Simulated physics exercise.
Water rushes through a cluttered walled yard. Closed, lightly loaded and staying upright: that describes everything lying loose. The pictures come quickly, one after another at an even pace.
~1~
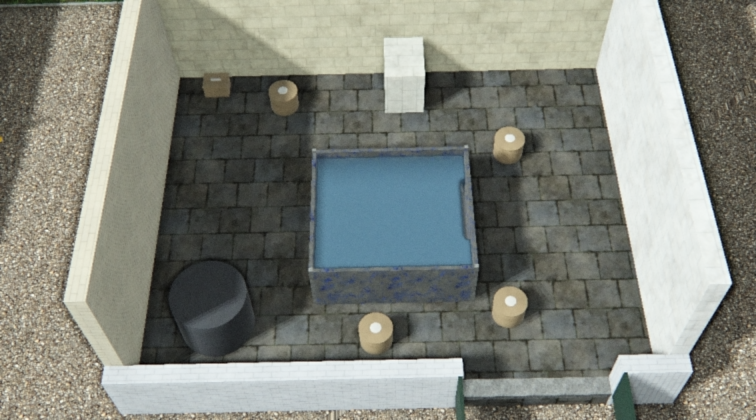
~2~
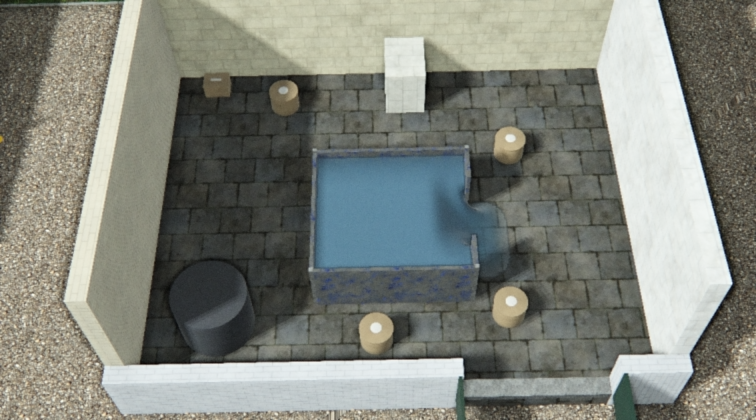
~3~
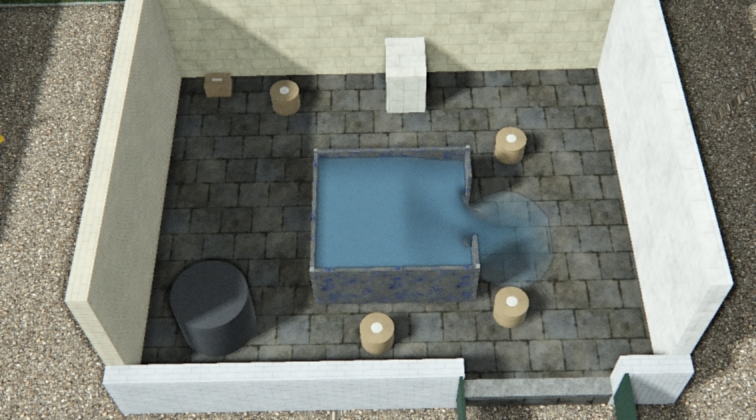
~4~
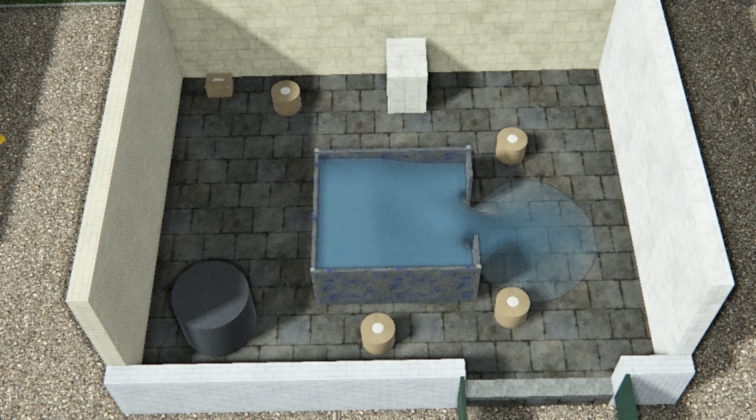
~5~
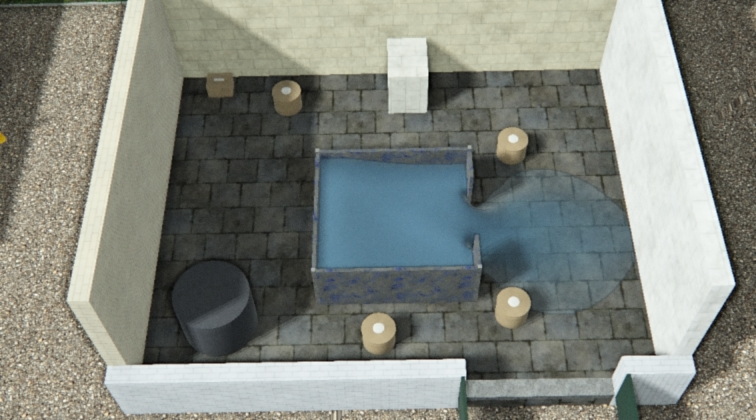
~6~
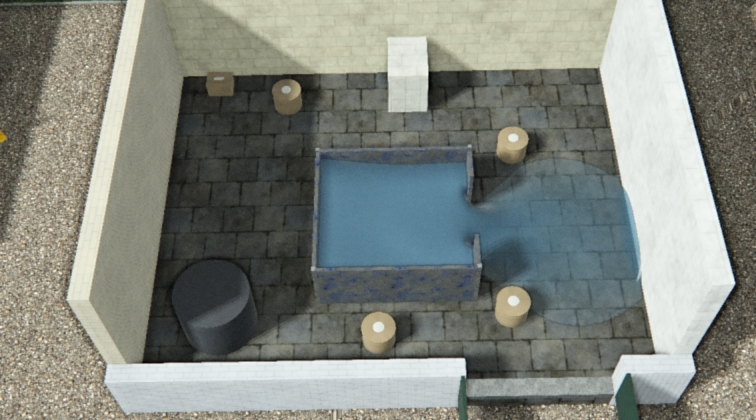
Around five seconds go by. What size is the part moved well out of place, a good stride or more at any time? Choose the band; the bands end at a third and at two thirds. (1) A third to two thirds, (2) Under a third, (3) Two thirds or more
(2) Under a third.
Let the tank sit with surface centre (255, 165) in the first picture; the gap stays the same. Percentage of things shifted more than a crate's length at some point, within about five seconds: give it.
Estimate: Around 40 per cent of them.
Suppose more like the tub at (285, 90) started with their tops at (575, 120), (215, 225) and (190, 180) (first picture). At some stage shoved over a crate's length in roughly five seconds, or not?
One by one: Knocked well away; hardly budges; hardly budges.
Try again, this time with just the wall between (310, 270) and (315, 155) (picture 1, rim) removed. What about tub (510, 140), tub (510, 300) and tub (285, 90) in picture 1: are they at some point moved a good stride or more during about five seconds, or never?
Same order as named: Not sent that far; sent that far; sent that far.
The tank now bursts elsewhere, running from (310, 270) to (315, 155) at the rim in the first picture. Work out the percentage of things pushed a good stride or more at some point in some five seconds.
Estimate: Some 80 per cent.
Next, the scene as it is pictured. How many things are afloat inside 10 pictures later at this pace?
The answer is 0.
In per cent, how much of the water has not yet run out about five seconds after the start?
About 88 percent.
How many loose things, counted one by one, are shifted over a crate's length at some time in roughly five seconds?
Total: 1.
A moment on, 0 of 5 are well off their spots; 0 afloat.
Next, 0 of 5 are well off their spots; 0 afloat.
Later, 0 of 5 are well off their spots; 0 afloat.
In the end, 1 of 5 are well off their spots, and 1 have been at some point; 0 afloat.
